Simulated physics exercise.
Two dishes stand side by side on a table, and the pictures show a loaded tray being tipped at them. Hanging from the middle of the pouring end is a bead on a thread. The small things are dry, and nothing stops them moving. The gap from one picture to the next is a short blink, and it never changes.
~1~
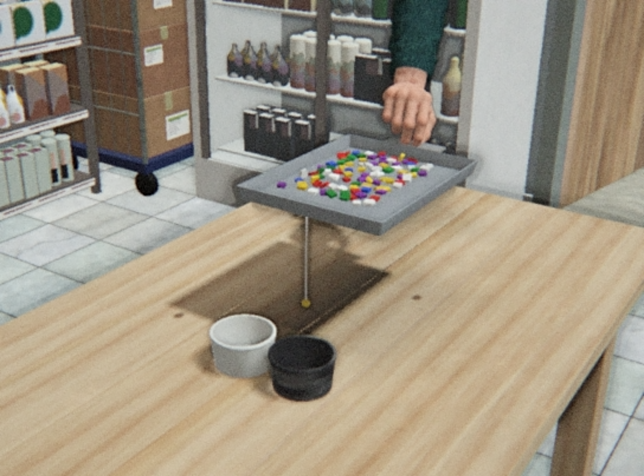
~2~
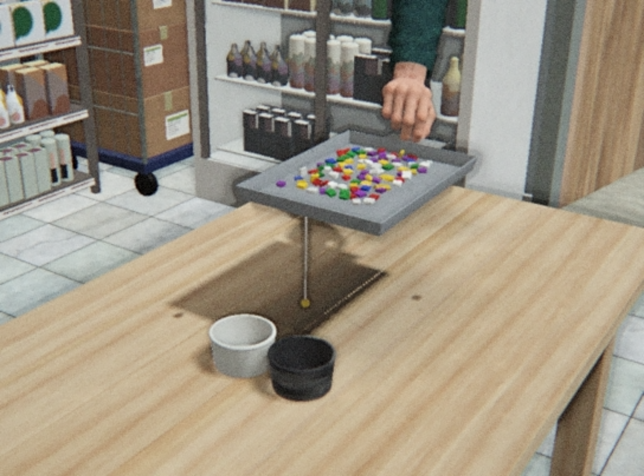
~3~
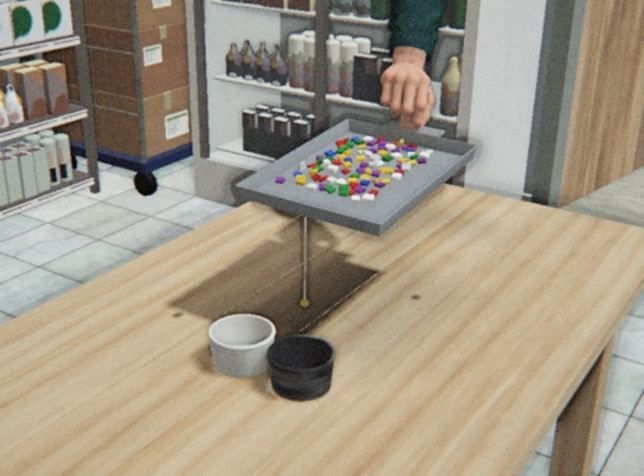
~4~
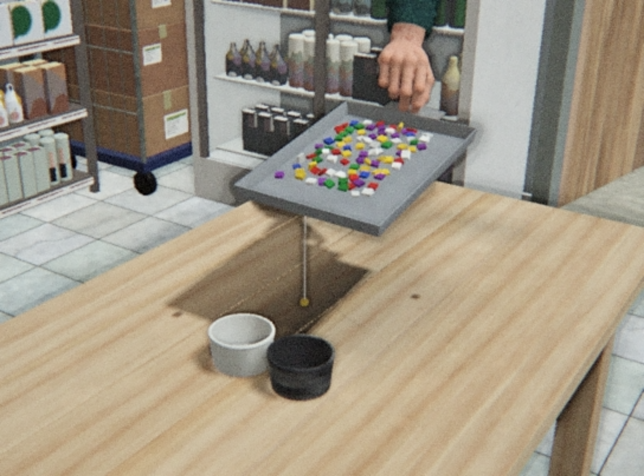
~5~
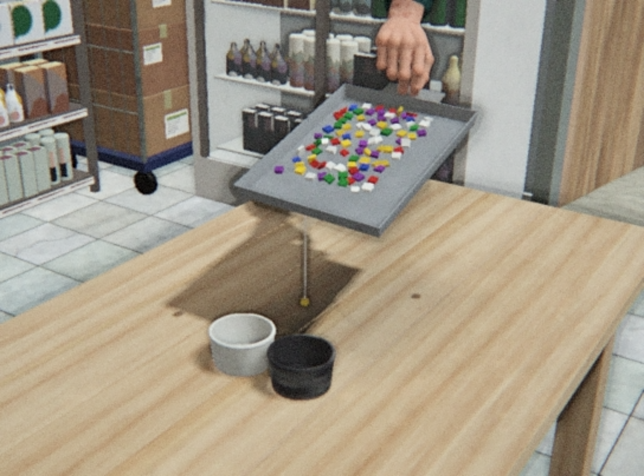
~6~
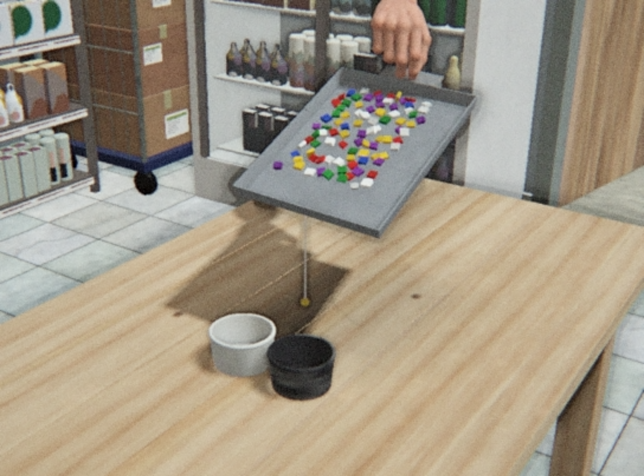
At the start, a hand holds a grey tray of colourful small pieces level above a wooden table, behind a white dish and a black dish. The hand then raises the far end steadily, tilting the tray toward the dishes until it slopes clearly, with the pieces still on it.
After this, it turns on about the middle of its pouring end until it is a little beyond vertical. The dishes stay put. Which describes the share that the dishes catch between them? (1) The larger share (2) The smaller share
The smaller share.
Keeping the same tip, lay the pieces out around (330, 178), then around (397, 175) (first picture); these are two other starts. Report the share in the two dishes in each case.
Roughly 30 per cent, then roughly 30 per cent.
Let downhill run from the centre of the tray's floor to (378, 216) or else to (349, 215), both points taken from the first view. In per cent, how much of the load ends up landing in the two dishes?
0 % and 10 %.
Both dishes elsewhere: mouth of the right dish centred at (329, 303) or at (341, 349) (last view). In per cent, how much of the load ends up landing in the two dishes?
You'd get 0 in a hundred the first time and 60 in a hundred the second.
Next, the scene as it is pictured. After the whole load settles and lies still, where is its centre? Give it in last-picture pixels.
Somewhere close to (292, 365) in the last picture.
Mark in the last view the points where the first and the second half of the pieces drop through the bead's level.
(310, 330), then (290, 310).
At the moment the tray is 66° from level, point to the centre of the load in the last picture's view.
The load is centred near (316, 190).
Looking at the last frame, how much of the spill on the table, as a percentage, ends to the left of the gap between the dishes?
About 10 percent of the spill.
Shortly afterwards, tray tipped steeply; the whole lot on the tray.
Next, tray tipped past a quarter turn; near a third on the tray; a little in the right dish; a little in the left dish; near a quarter outside both; near a quarter in the air.
Some moments later, tray tipped past a quarter turn; a little in the right dish; near a quarter in the left dish; near two thirds outside both.
In the end, tray tipped past a quarter turn; a little in the right dish; near a quarter in the left dish; near two thirds outside both.
